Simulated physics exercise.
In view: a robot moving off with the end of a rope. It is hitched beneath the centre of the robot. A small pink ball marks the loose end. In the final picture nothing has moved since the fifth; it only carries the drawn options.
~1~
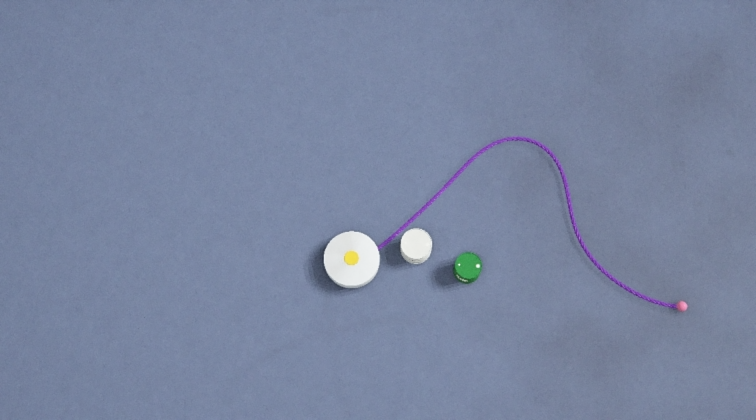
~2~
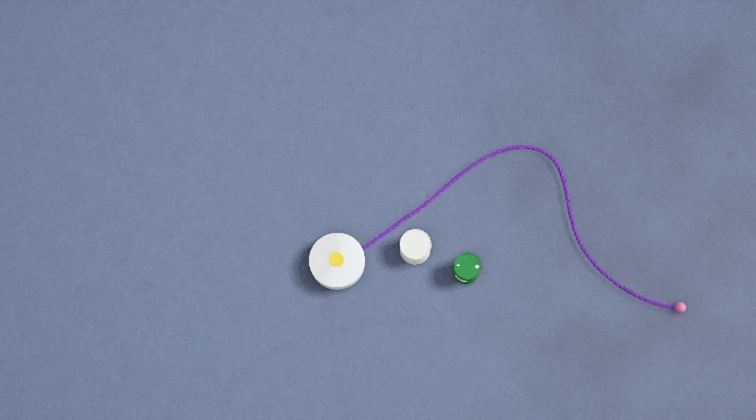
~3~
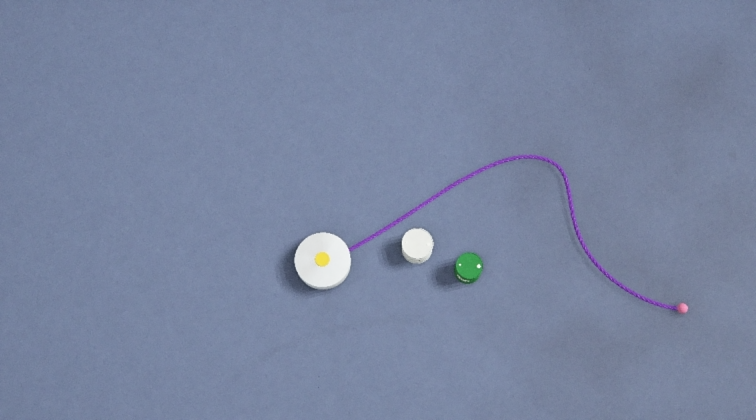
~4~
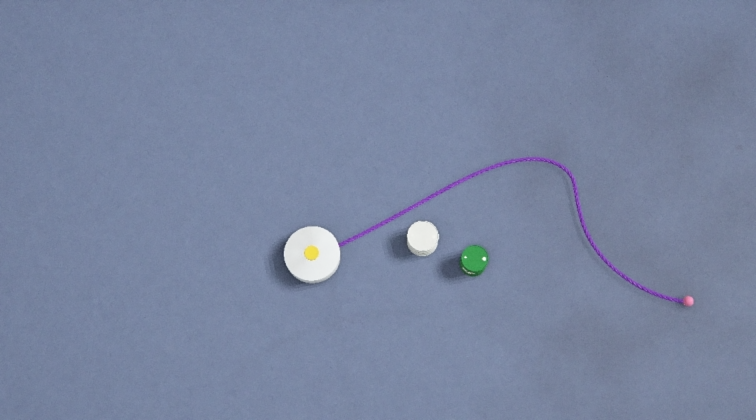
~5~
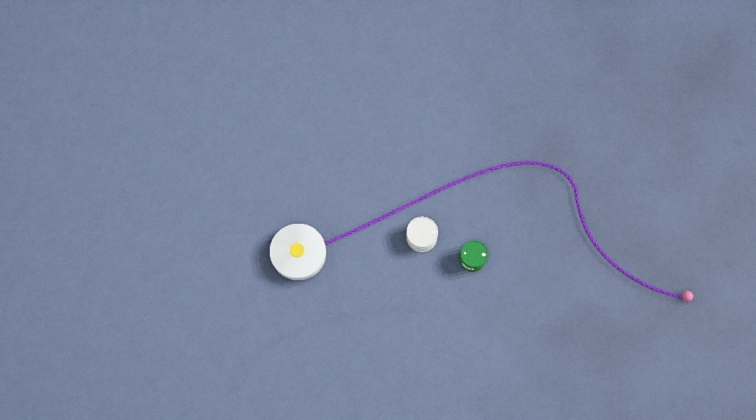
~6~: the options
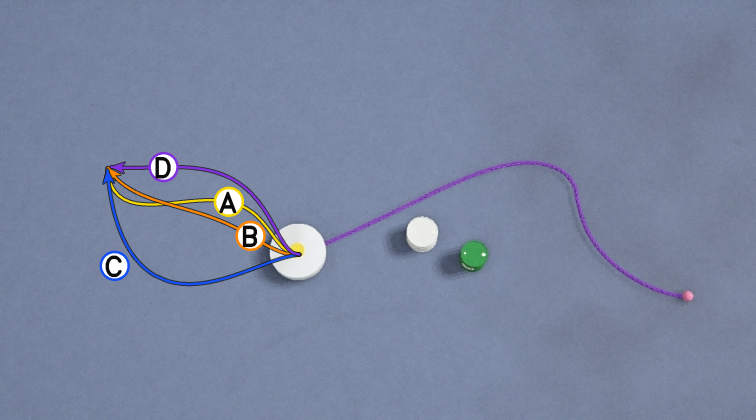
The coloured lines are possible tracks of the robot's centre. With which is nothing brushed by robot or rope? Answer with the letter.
The robot should drive D.
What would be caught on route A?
It meets the white tub.
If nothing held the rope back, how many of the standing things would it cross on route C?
In all, two.
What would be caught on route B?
It is the white tub.
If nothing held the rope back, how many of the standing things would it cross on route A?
One.
On the copy, A from (299, 255) via (203, 200) to (107, 168); B from (299, 255) via (203, 215) to (108, 168); C from (299, 255) via (167, 281) to (107, 170); D from (299, 255) via (221, 174) to (111, 167).
On D. First, robot (245, 186), middle of the rope (483, 192), free end (688, 296).
Then, robot (163, 164), middle of the rope (397, 204), free end (624, 268).
Finally, robot (104, 163), middle of the rope (338, 199), free end (566, 248); nothing has been touched.
By contrast, A meets the white tub; B meets the white tub; C meets the green pot and white tub.
